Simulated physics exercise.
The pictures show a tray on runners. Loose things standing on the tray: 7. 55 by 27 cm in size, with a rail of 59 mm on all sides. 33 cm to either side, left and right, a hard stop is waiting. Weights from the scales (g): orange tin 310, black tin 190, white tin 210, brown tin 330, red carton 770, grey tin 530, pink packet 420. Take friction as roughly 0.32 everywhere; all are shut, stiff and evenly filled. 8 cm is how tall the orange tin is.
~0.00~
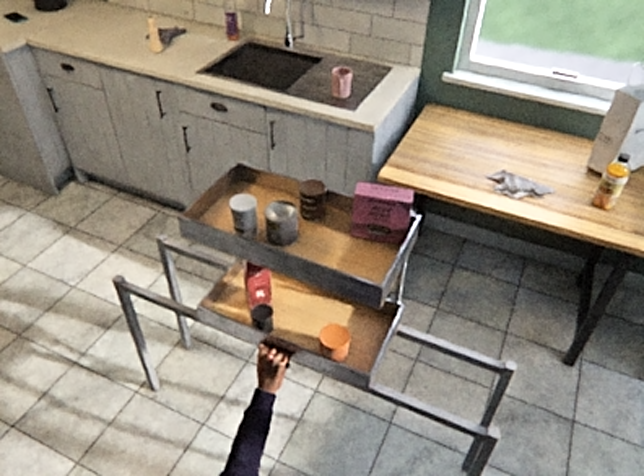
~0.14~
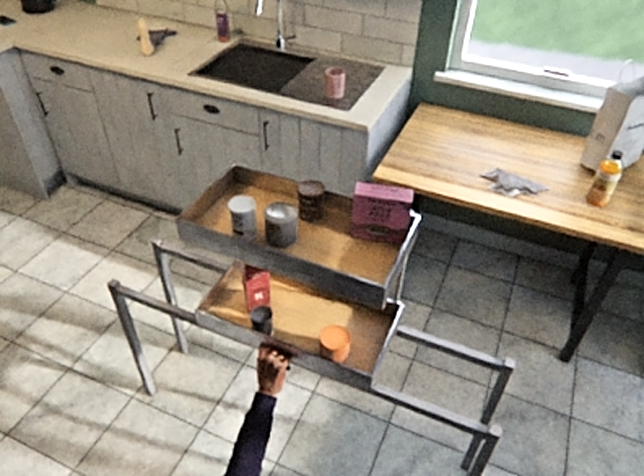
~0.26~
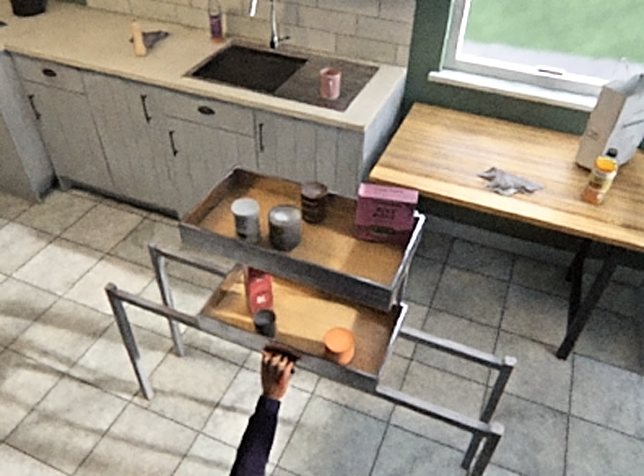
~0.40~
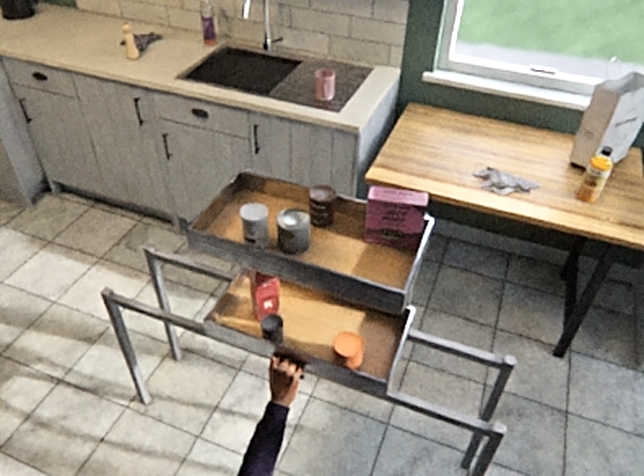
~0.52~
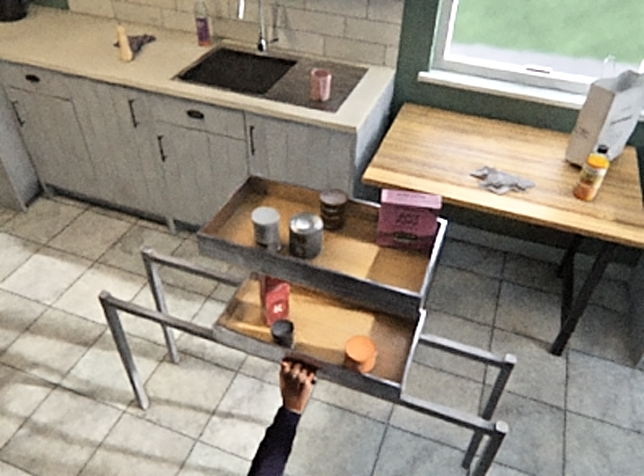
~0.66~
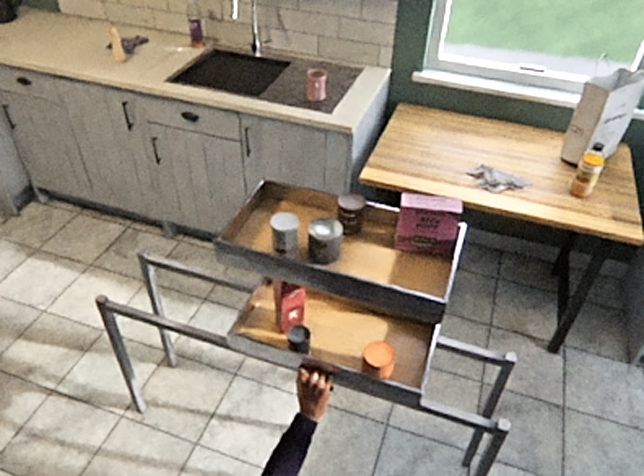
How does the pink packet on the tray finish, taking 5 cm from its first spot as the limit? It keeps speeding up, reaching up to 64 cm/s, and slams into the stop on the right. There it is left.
The pink packet stays inside the limit.
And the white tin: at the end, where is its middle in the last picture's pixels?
My guess is roughly (389, 264).
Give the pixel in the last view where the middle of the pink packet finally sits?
About (515, 245).
After 1.06 s, tray moved 33 cm right.
After 1.16 s, tray moved 33 cm right; red carton moved 4 cm; white tin moved 4 cm; brown tin moved 4 cm.
In the end (1.6 s), not toppled but over 5 cm from the start, orange tin, black tin, white tin, brown tin, red carton and grey tin; the last one under 5 cm from the start. In the last view, pink packet near (515, 245).
